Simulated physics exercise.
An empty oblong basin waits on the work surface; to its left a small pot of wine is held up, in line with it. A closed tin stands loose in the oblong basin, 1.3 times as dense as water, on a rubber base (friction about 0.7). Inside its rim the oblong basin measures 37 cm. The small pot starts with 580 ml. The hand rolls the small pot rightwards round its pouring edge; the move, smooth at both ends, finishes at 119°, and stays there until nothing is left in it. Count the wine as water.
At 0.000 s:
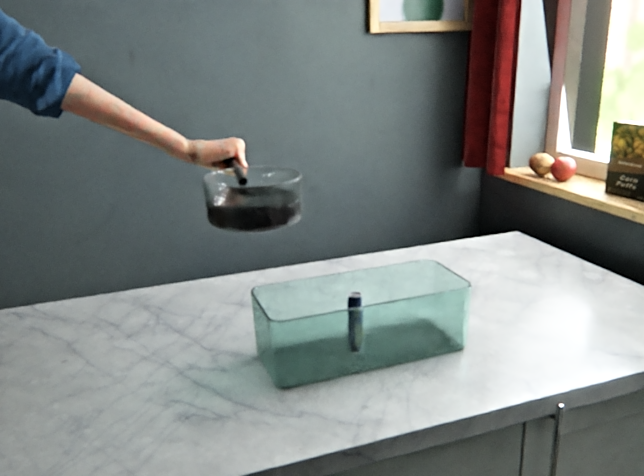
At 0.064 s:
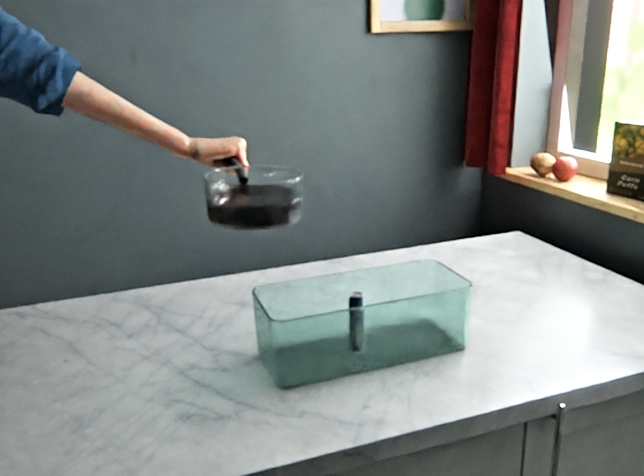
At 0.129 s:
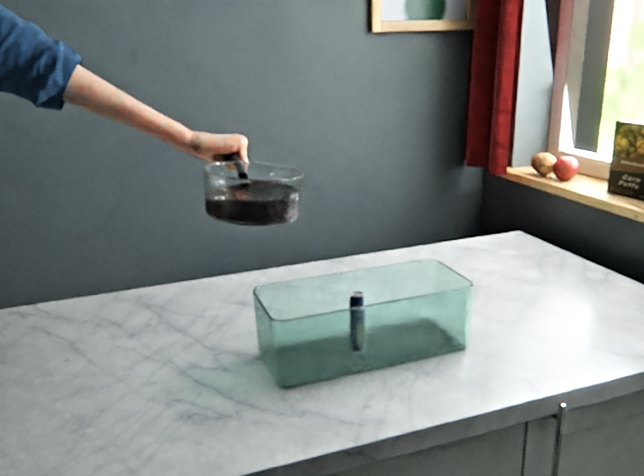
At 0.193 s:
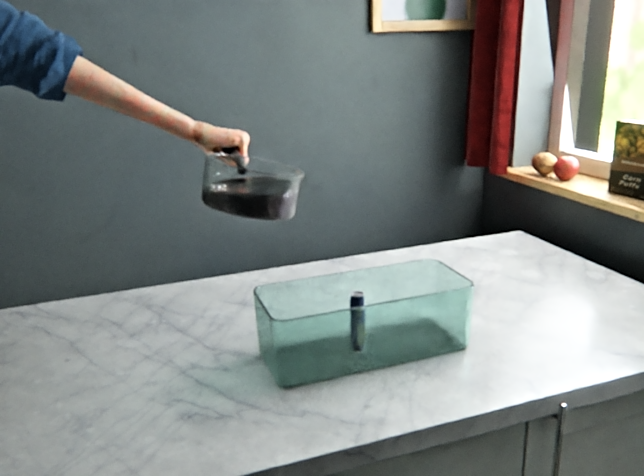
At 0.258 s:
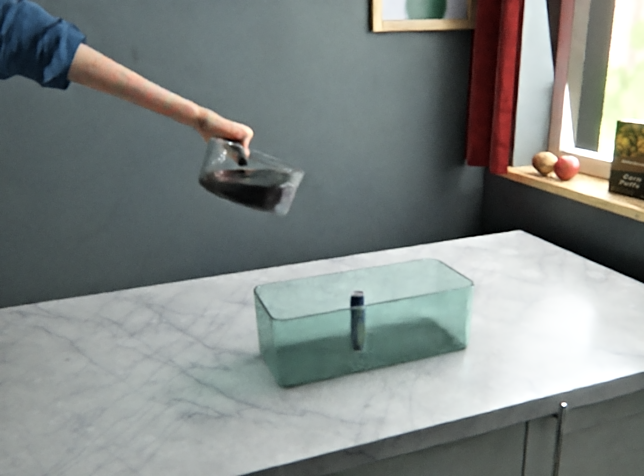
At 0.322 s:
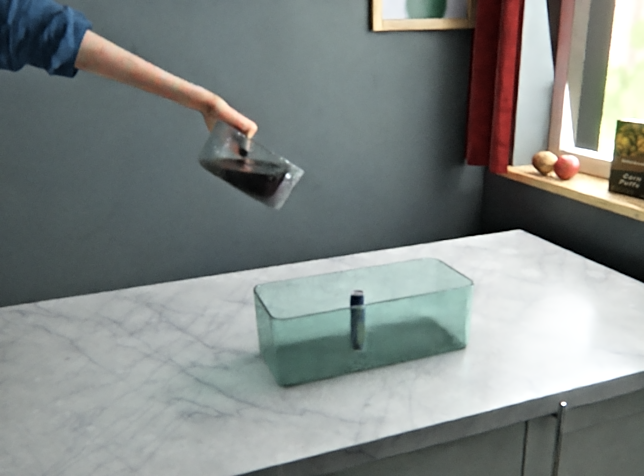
The footage shows a hand holding a small clear pot of dark liquid above a marble-topped surface, left of a greenish transparent basin with a small upright cylinder inside, then gradually tilting the pot rightwards to a steep slant.
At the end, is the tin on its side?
It remains upright.
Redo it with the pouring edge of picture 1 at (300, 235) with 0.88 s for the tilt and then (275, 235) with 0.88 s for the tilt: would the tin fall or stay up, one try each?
First it falls; then it goes over.
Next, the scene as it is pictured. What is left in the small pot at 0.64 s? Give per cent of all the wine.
About 30 per cent.
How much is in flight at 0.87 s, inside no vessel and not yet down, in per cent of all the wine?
Near 20 in a hundred.
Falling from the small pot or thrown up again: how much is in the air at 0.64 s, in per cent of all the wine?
About 68 per cent.
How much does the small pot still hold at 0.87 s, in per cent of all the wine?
Near 1 in a hundred.
After 0.64 s the tilt is 98° and 29 per cent is still to pour; the tin stands where it began.
After 0.87 s the tilt is 119° and 1 per cent is still to pour; the tin stands where it began.
After 1.12 s the tilt is 119° and 0 per cent is still to pour; the tin stands where it began.
After 1.38 s the tilt is 119° and 0 per cent is still to pour; the tin stands where it began.
In the end the tin stands where it began.
